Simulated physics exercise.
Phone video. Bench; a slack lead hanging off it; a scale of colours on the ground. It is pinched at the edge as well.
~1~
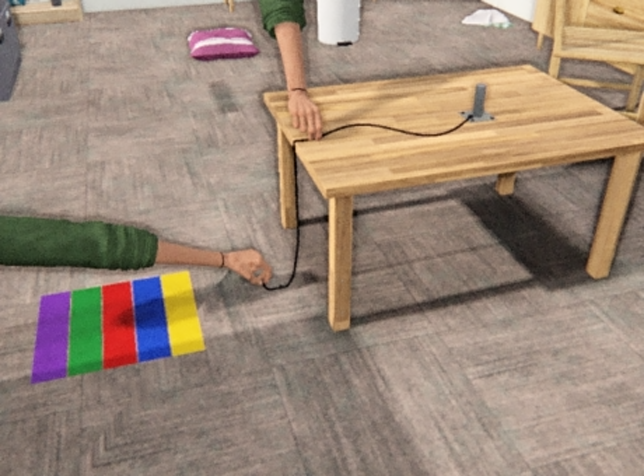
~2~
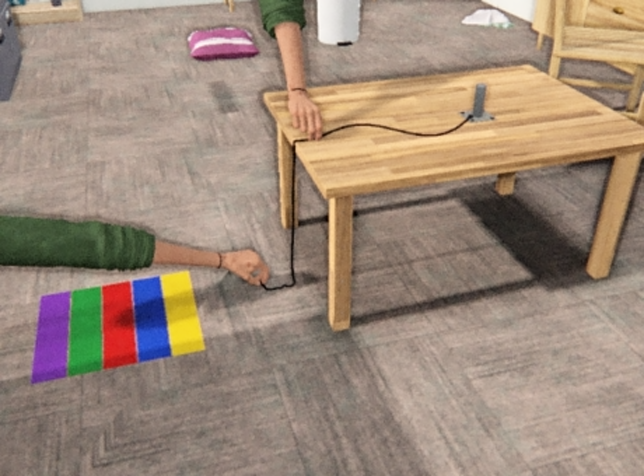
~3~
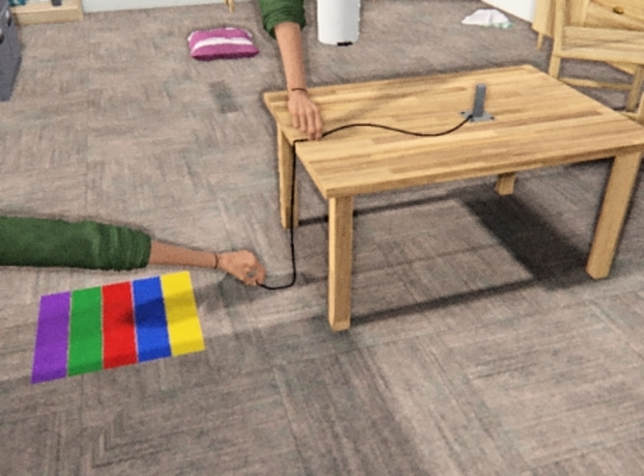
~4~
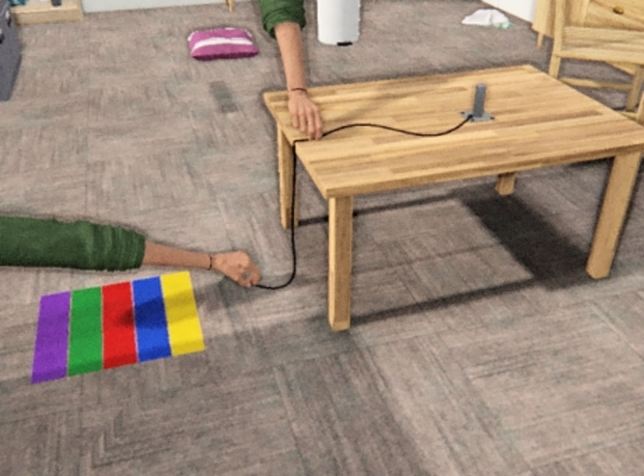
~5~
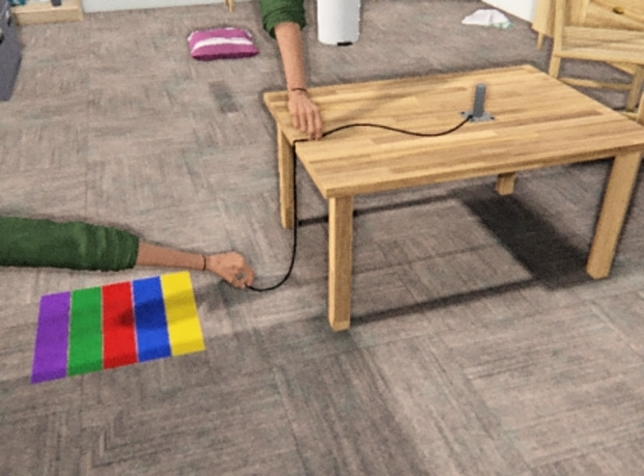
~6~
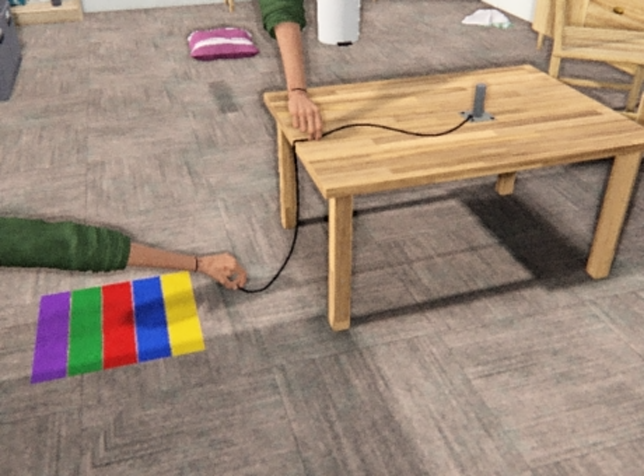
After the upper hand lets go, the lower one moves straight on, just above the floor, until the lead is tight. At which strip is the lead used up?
At the red one.
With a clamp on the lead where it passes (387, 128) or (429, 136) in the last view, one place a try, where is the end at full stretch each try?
(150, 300) and (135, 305).
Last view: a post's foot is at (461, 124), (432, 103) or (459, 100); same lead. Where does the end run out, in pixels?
(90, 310), (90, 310) and (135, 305).
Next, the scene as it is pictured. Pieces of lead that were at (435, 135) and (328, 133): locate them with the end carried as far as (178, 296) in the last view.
You'll see them at (411, 123) and then at (301, 140).
Soon after, end near (178, 296); over yellow.
After that, end near (141, 303); over blue.
At the stop, end near (119, 307); over red. It gets as far as the red strip.
